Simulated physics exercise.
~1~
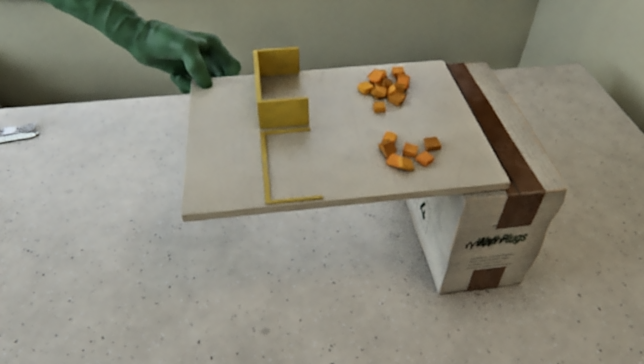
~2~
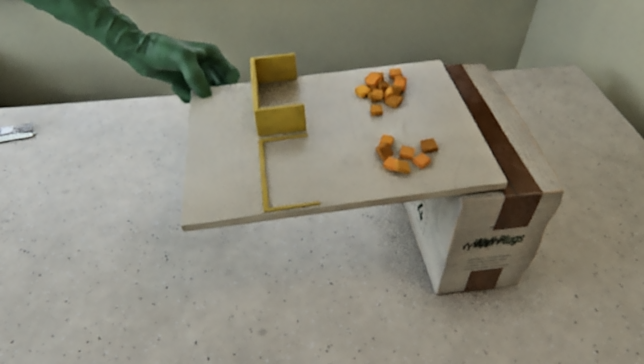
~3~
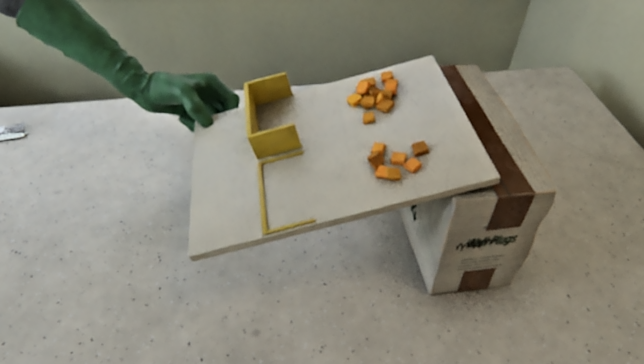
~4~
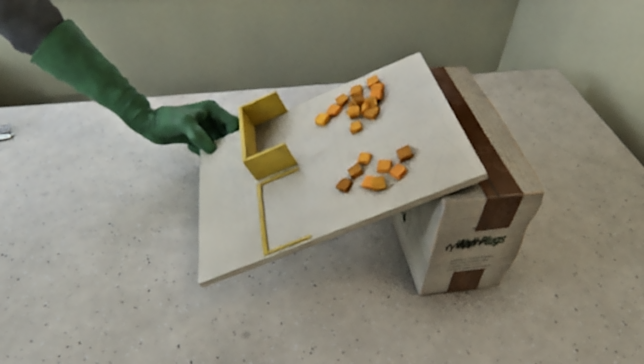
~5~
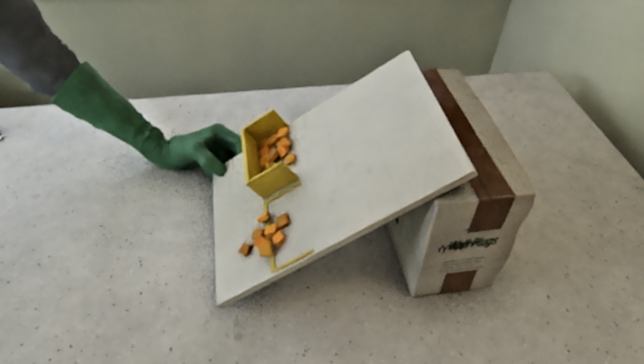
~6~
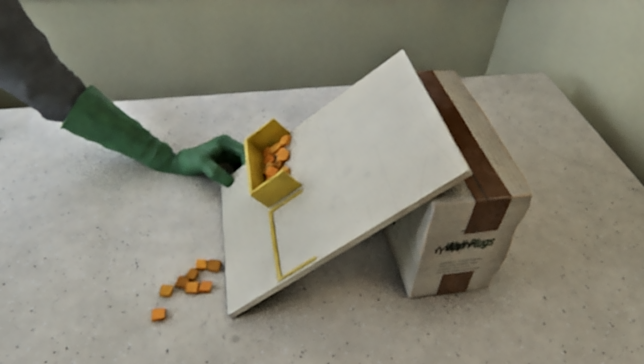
A green-gloved hand lowered the left end of a pale board propped on a cardboard box, and two heaps of orange chunks slid down it; the farther heap stayed caught in a yellow fence, while the nearer one passed its low strip onto the counter.
